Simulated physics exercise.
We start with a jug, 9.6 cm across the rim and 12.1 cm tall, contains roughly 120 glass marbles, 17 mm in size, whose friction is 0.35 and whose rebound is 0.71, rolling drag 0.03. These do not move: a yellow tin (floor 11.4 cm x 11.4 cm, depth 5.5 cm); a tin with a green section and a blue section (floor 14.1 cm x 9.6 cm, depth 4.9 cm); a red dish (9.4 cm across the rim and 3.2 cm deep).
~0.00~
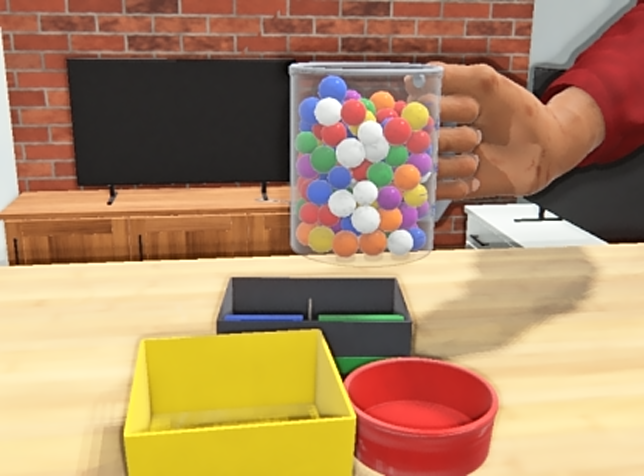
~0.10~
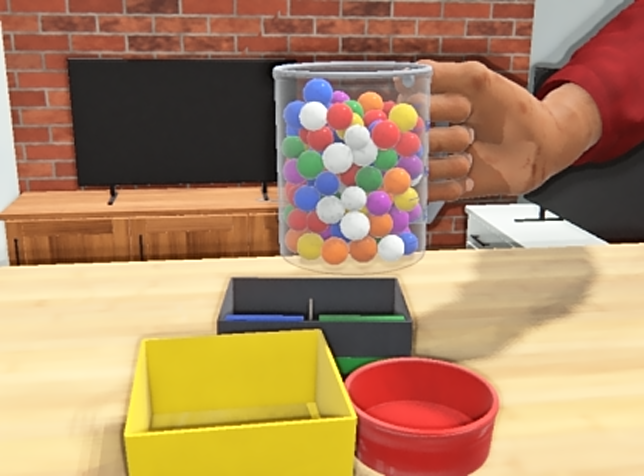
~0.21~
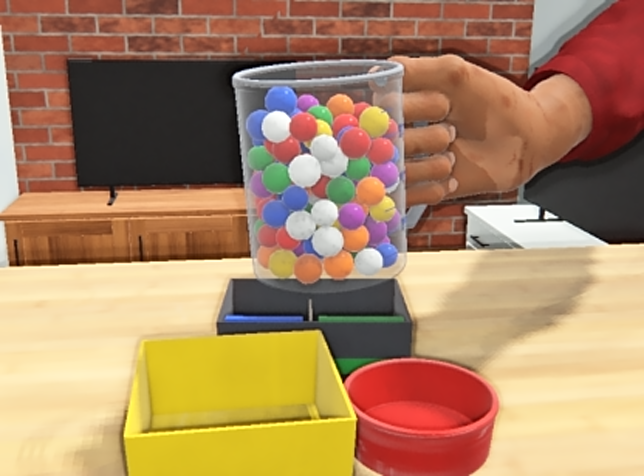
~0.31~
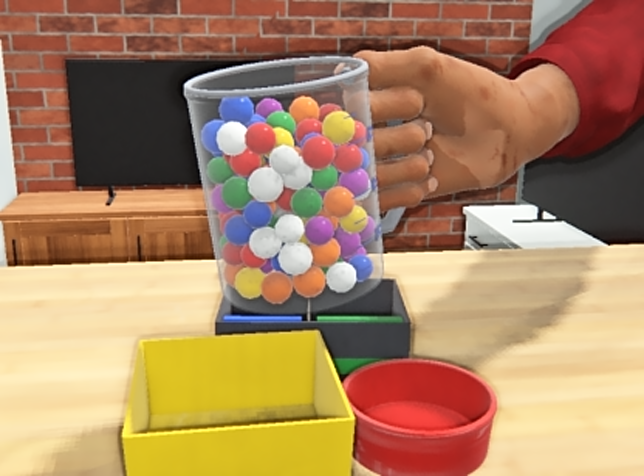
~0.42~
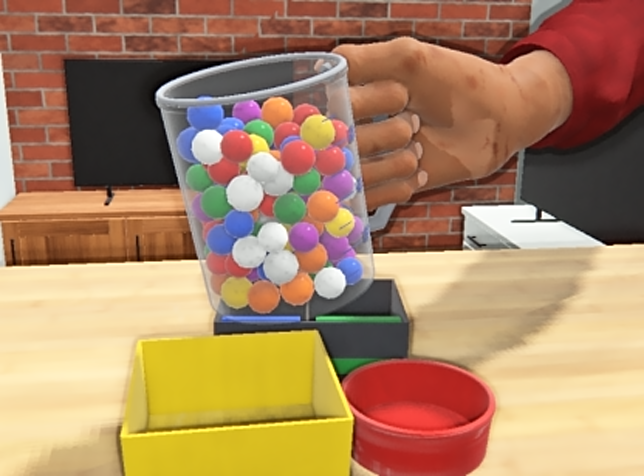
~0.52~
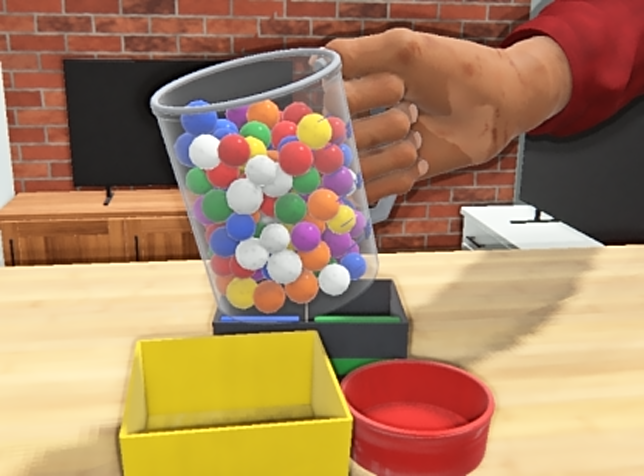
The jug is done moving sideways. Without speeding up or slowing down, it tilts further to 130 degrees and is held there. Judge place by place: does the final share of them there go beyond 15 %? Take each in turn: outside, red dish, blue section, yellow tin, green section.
Outside - goes beyond; red dish - stays within; blue section - stays within; yellow tin - goes beyond; green section - stays within.
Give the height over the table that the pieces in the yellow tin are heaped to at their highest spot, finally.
Around 3.0 centimetres above the table.
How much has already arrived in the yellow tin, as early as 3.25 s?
Roughly 20 per cent by that time.
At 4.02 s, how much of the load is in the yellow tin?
Some 35 in a hundred at that moment.
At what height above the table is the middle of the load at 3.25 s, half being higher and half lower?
Roughly 6 cm.
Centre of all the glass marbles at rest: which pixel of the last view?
Close to pixel (189, 452) of the final picture.
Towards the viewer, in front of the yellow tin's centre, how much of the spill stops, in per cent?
Share of spill: Approx. 70 in a hundred.
Then, at 1.57 s, tilt 52 degrees; jug 100 %; middle of all pieces near (286, 183).
After 2.45 s, tilt 83 degrees; jug 95 %; middle of all pieces near (277, 182).
After 3.25 s, tilt 111 degrees; outside 30 %, jug 40 %, yellow tin 20 %, in the air 15 %; middle of all pieces near (131, 364).
Then, at 4.02 s, tilt 130 degrees; outside 65 %, yellow tin 35 %.
In the end, at 5.9 s, outside 65 %, red dish 0 %, blue section 0 %, green section 0 %, jug 0 %, yellow tin 35 %.
